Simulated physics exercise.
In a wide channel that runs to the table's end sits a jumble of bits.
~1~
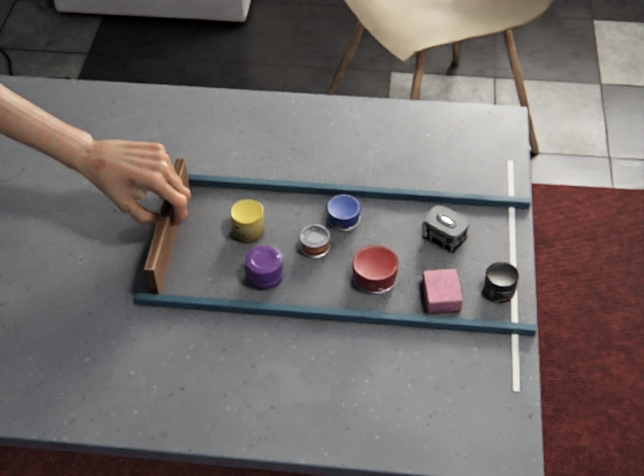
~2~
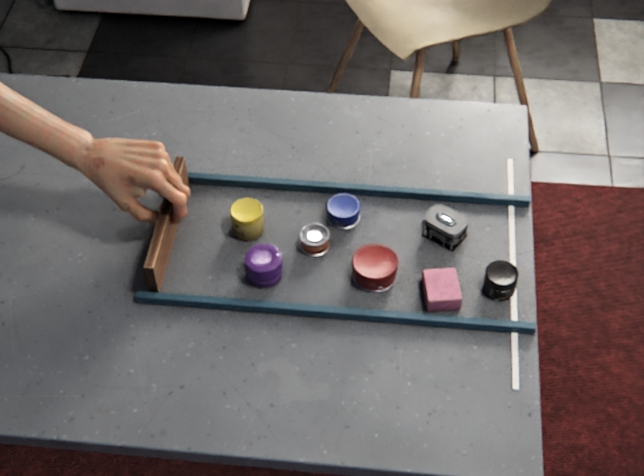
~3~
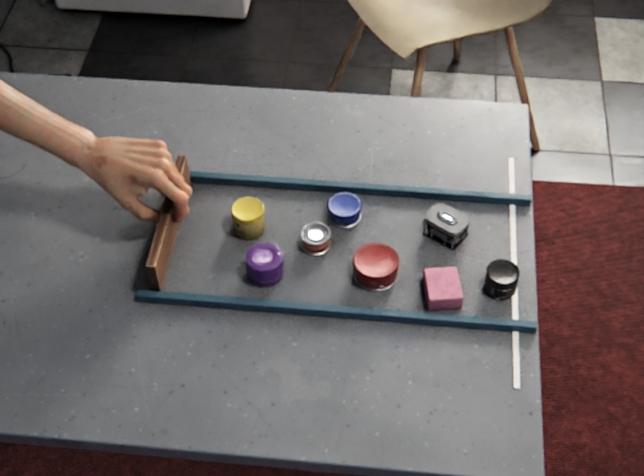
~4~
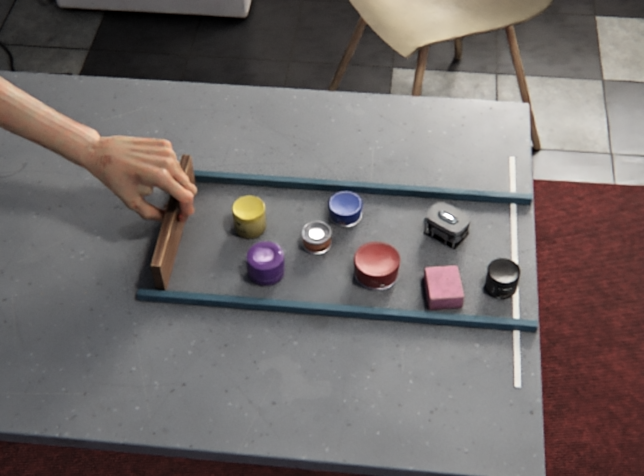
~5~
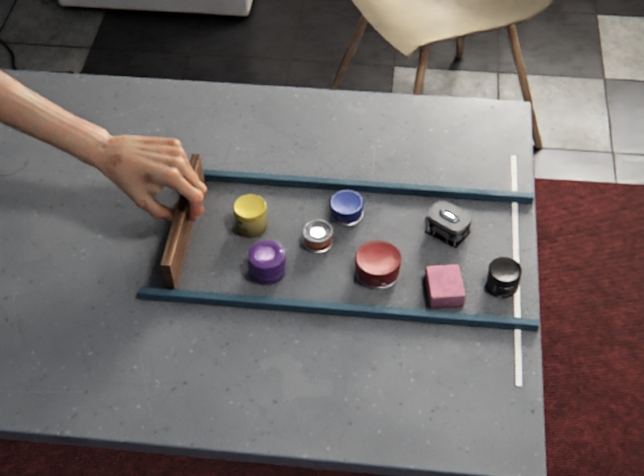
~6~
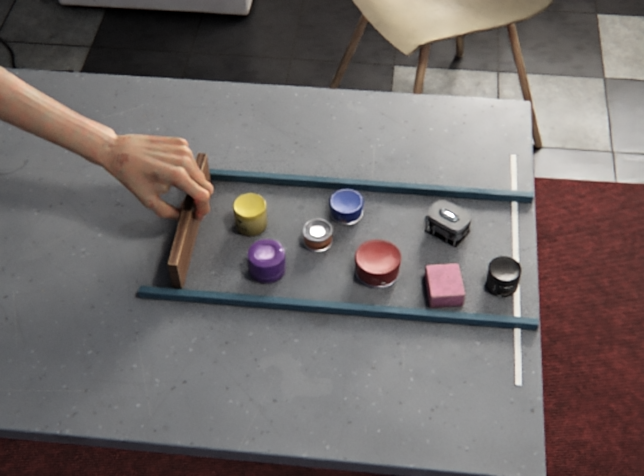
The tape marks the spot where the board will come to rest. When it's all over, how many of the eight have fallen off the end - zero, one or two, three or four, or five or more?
The pieces that drop number three to four.
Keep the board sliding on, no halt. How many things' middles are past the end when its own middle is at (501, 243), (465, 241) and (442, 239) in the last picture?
Respectively, 4, 1 and 0.
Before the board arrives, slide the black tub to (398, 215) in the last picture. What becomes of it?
In that spot, it plunges.
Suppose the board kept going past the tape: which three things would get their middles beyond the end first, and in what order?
Sequence: Black tub; pink block; red pot.
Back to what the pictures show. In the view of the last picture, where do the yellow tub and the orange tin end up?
One is at about (533, 231), the other at about (531, 259).
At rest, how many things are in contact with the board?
Number: 4.
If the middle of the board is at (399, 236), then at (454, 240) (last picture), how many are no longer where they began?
By then 8, and later 8.
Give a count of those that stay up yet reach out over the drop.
Result: 4.
Soon after, none off yet; black tub at rest near (503, 277); grey case at rest near (448, 223); pink block at rest near (445, 285).
After that, none off yet; black tub displaced about its own width near (530, 280); grey case displaced a little near (468, 222); pink block displaced about its own width near (497, 294).
In the end, the number that fall off is three or four; gone, red pot, pink block, grey case and black tub.
